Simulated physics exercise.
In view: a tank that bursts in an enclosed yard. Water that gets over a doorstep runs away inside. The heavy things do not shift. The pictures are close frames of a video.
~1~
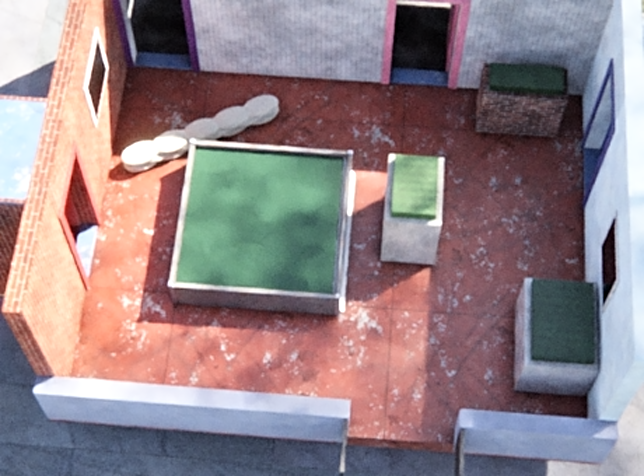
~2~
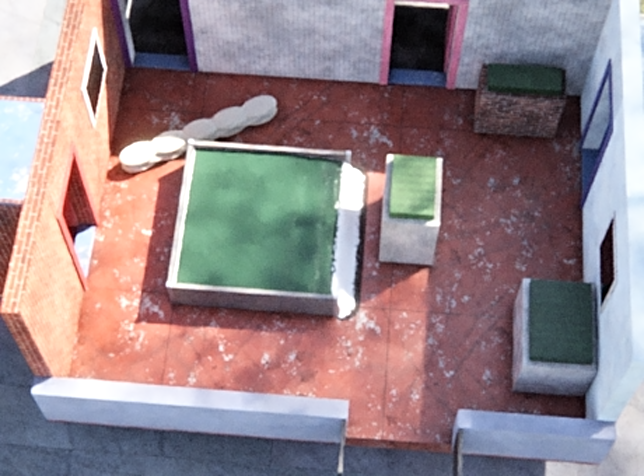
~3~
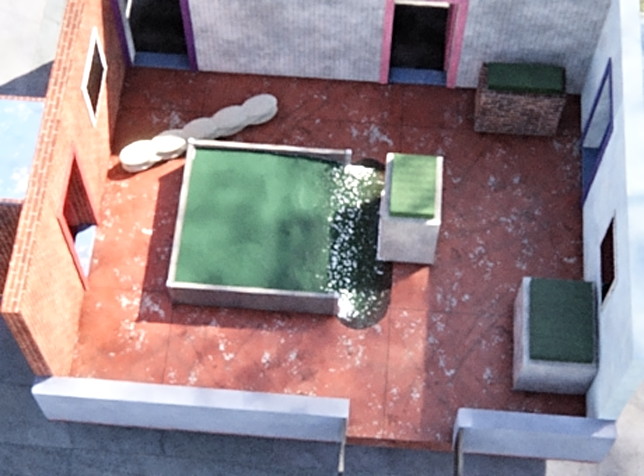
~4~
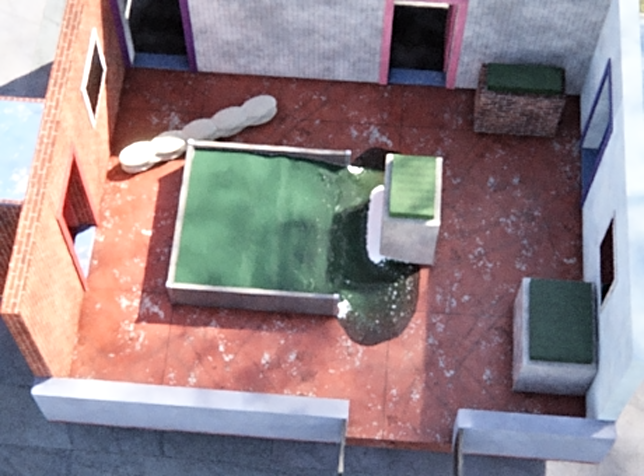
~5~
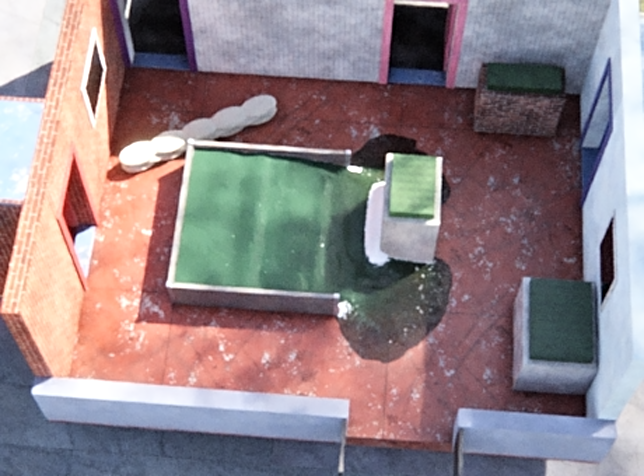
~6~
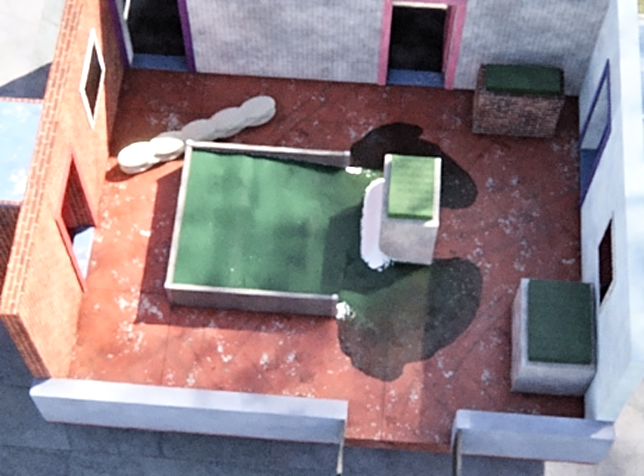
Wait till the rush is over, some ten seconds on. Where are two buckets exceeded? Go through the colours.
One by one: The blue door takes more than that; the purple door stays under that; the red door stays under that; the pink door takes more than that.
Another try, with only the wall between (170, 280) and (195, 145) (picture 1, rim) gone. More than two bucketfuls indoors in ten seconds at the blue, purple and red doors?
In short: The blue one holds, the purple one goes over, the red one takes more.
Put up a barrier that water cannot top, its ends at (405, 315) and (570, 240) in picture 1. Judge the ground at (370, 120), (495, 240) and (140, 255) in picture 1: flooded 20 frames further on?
One after the other: Covered, awash, dry.
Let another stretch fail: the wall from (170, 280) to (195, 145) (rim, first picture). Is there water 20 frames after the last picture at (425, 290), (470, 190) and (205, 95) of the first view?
As listed: Free of water, free of water, under water.
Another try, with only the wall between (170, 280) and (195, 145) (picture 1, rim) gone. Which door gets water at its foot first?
It is the red one.
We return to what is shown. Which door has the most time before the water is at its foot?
Last comes the one in red.
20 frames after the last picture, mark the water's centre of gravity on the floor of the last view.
Around (376, 256).
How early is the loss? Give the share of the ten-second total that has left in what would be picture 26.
Some 35 per cent.
A moment on, water covers 35 % of the floor; the blue door not reached, the purple door not reached, the red door not reached, the pink door not reached.
Next, water covers 45 % of the floor; the blue door under two buckets in, the purple door not reached, the red door not reached, the pink door over two buckets in.
Then, water covers 50 % of the floor; the blue door over two buckets in, the purple door not reached, the red door not reached, the pink door over two buckets in.
Later, water covers 60 % of the floor; the blue door over two buckets in, the purple door wet at the sill, nothing in, the red door not reached, the pink door far over two buckets in.
In the end, water covers 85 % of the floor; the blue door far over two buckets in, the purple door wet at the sill, nothing in, the red door wet at the sill, nothing in, the pink door far over two buckets in.
